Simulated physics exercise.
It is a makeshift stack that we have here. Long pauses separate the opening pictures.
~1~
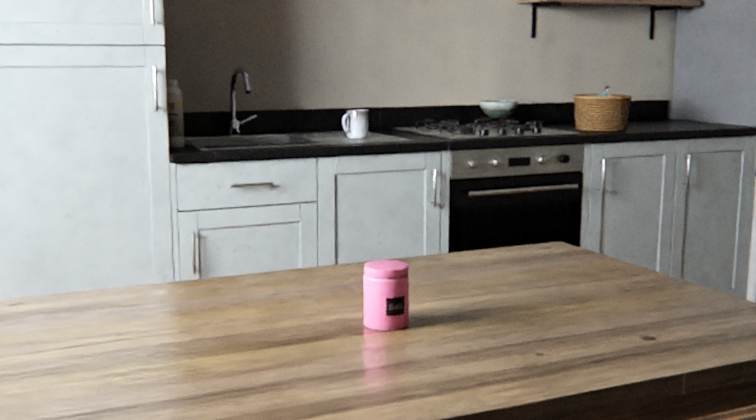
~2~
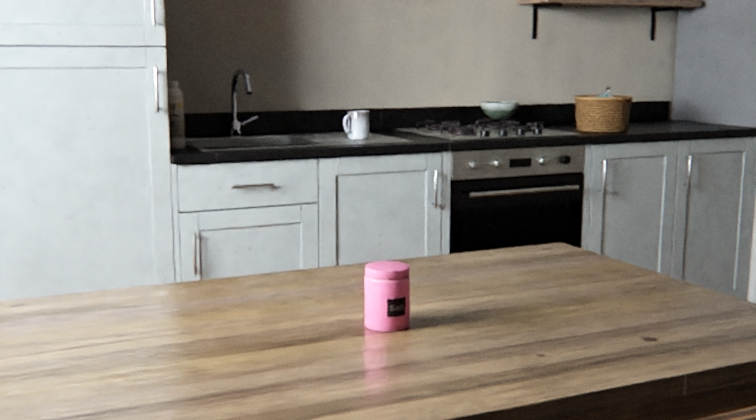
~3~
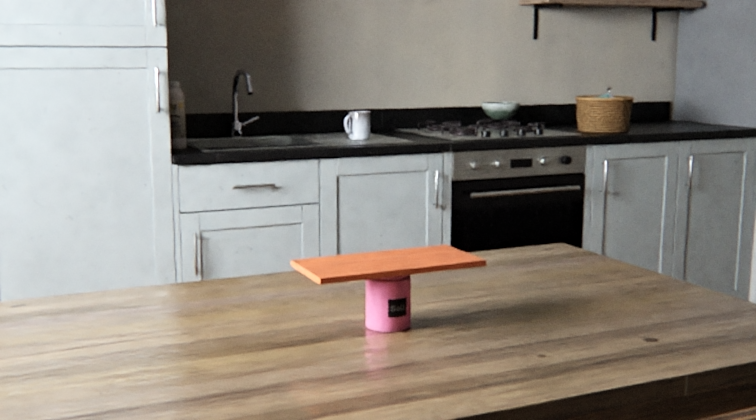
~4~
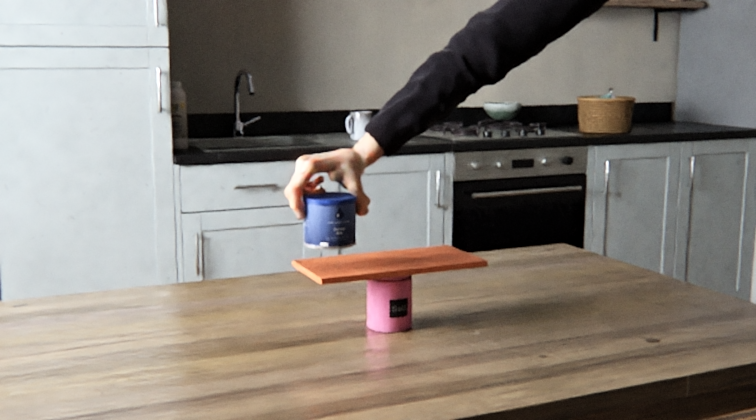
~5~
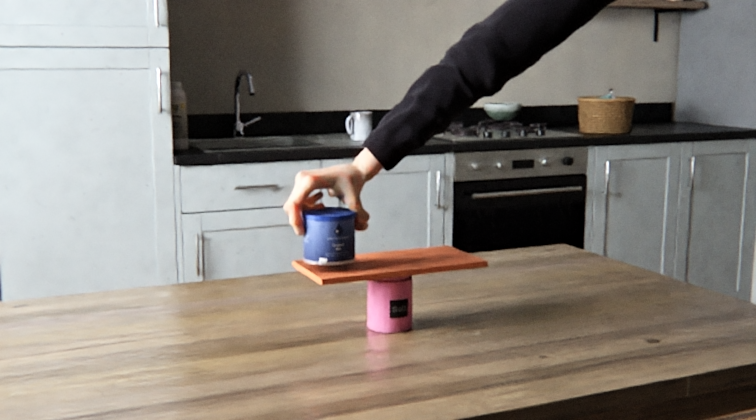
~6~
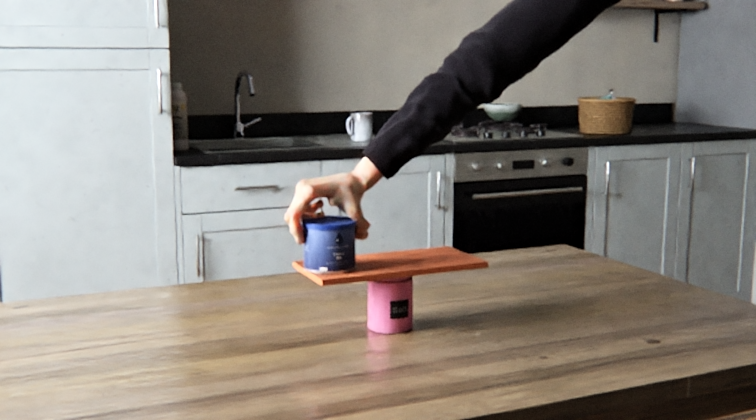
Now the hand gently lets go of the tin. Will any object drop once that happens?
Yes.
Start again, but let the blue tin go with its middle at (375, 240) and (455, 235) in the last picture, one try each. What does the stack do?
Result of try one: No collapse; result of try two: Collapse.
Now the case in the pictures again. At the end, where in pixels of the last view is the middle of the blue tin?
It ends up close to (233, 321).
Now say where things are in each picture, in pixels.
The last thing is not in view yet; pink jar (386, 295), in the first picture.
The last thing is not in view yet; pink jar (387, 296), in the second picture.
The last thing is not in view yet; pink jar (388, 296), in the third picture.
On its way; blue tin (330, 220); pink jar (390, 297), in the fourth picture.
On its way; blue tin (329, 235); pink jar (390, 297), in the fifth picture.
Set down, still held; blue tin (329, 245); pink jar (390, 298), in the sixth picture.
Then, 0.50 s past the last view, blue tin now fallen; orange board rocked 24° from its first pose.
Then, 0.70 s past the last view, orange board rocked 45° from its first pose.
Then, 0.90 s past the last view, orange board rocked 34° from its first pose.
Then, 1.10 s past the last view, orange board now fallen.
Finally, fallen, blue tin and orange board; pink jar still in place. Final places as the last picture's camera would see them, blue tin near (232, 321). The stack gives way.
